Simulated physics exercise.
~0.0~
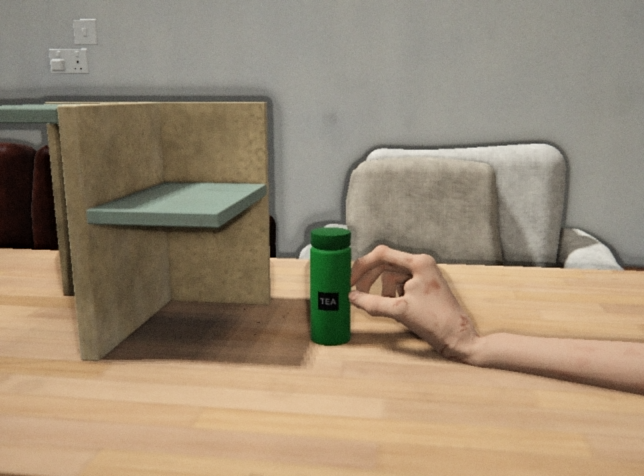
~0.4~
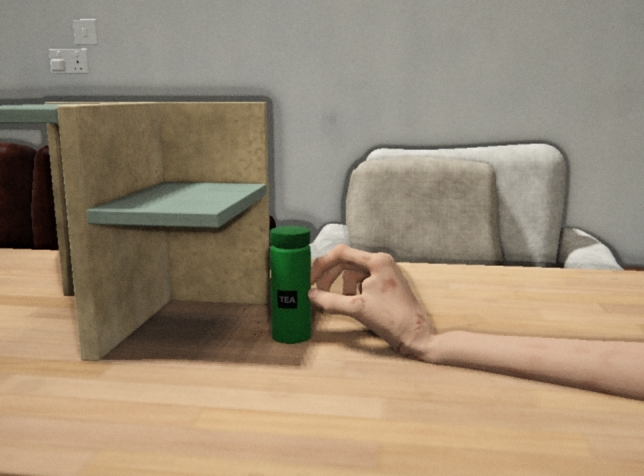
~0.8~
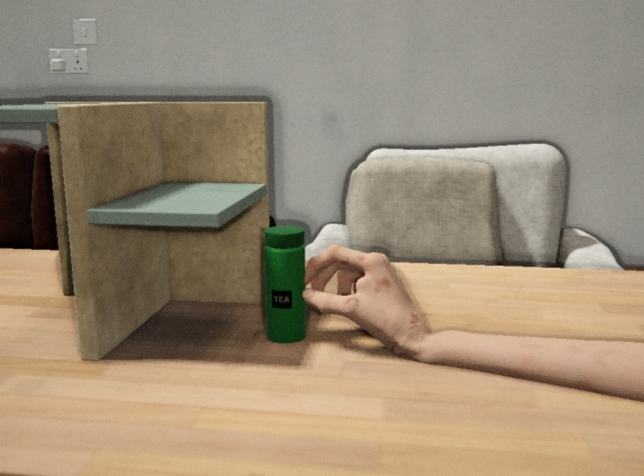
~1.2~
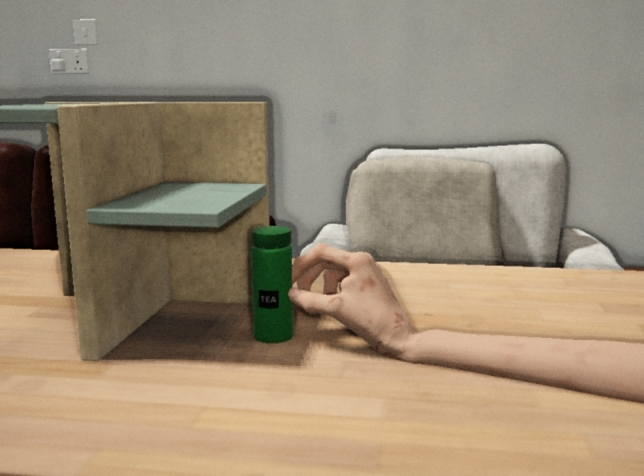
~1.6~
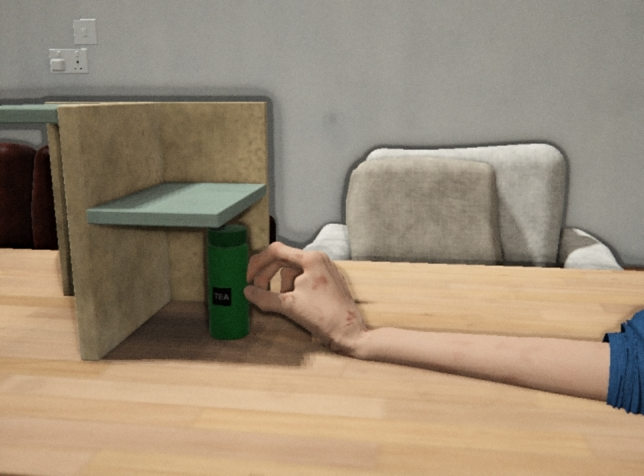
The clip shows a hand pushing an upright green shaker labelled as tea leftward across a wooden table toward a low, pale green shelf between boards. The shaker slides steadily along, reaches the shelf's edge, and ends standing upright beneath its right side, the hand still beside it.
